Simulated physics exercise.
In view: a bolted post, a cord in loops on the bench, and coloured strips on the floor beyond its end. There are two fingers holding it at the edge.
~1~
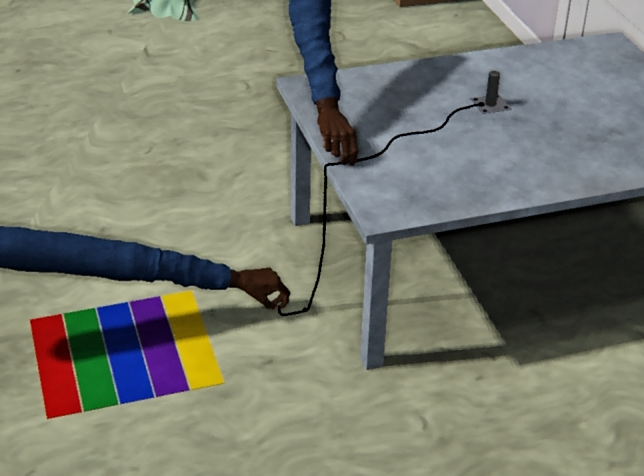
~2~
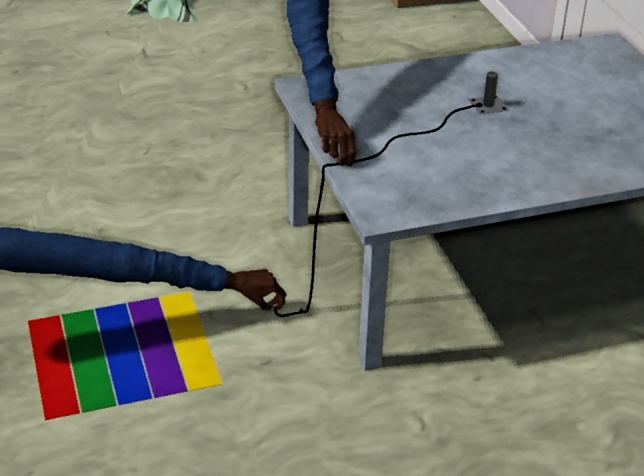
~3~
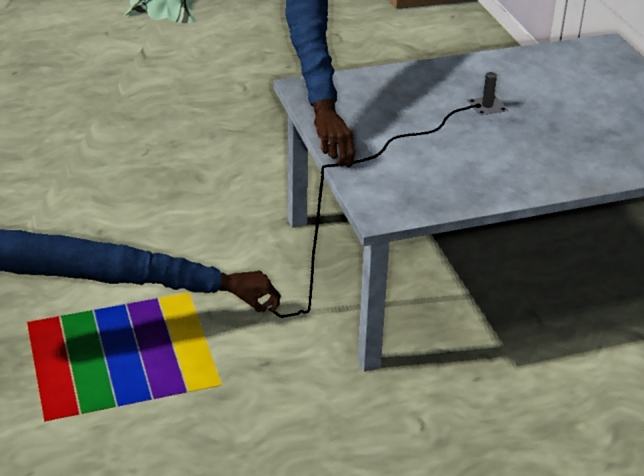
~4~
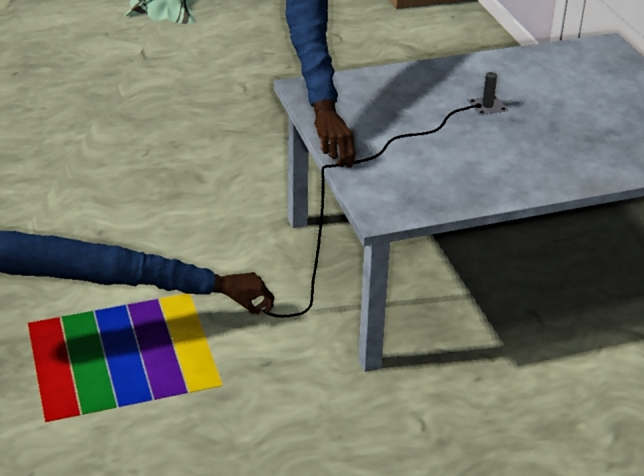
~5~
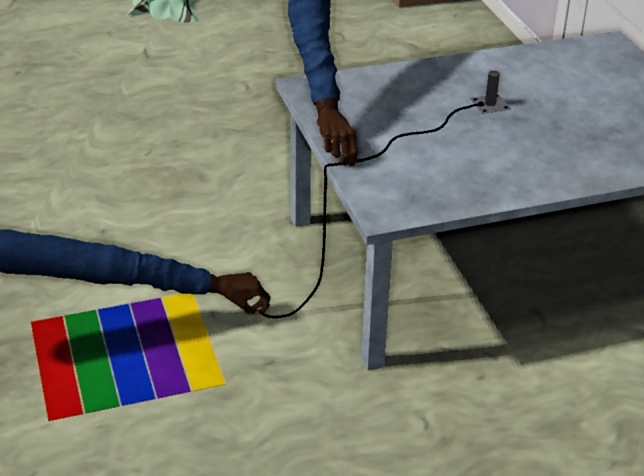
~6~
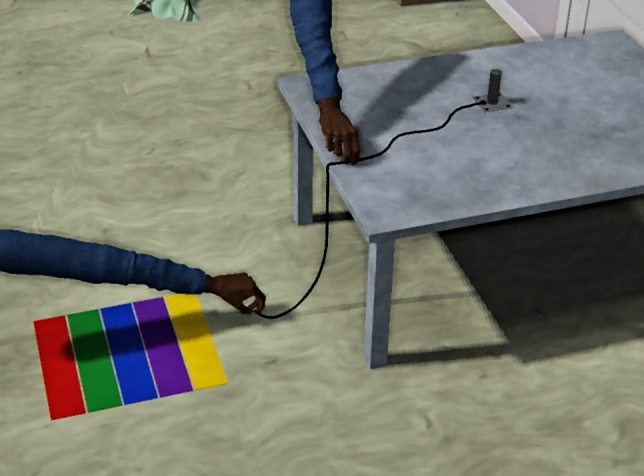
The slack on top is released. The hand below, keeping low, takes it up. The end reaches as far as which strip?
As far as the purple strip.
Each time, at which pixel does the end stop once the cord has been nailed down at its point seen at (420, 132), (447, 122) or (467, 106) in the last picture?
Near (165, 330), then (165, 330), then (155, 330).
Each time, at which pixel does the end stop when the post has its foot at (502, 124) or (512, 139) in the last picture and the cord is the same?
Around (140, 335) and (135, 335), in that order.
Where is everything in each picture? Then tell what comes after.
The first picture shows end (279, 306); yellow (202, 368); purple (168, 375); blue (133, 382); green (97, 389); red (61, 396).
The second picture shows end (275, 307); cord through (455, 111) (415, 134) (366, 159) (321, 191) (314, 248) (310, 301).
The third picture shows end (270, 309).
The fourth picture shows end (263, 311); cord through (455, 112) (414, 135) (365, 160) (323, 192) (318, 249) (312, 302).
The fifth picture shows end (259, 311).
The sixth picture shows end (255, 311); cord through (459, 109) (419, 132) (370, 158) (328, 190) (326, 246) (304, 298).
Soon after, end near (206, 321); over yellow.
After that, end near (174, 327); over purple.
At the stop, end near (155, 330); over purple. The end stops over the purple strip.
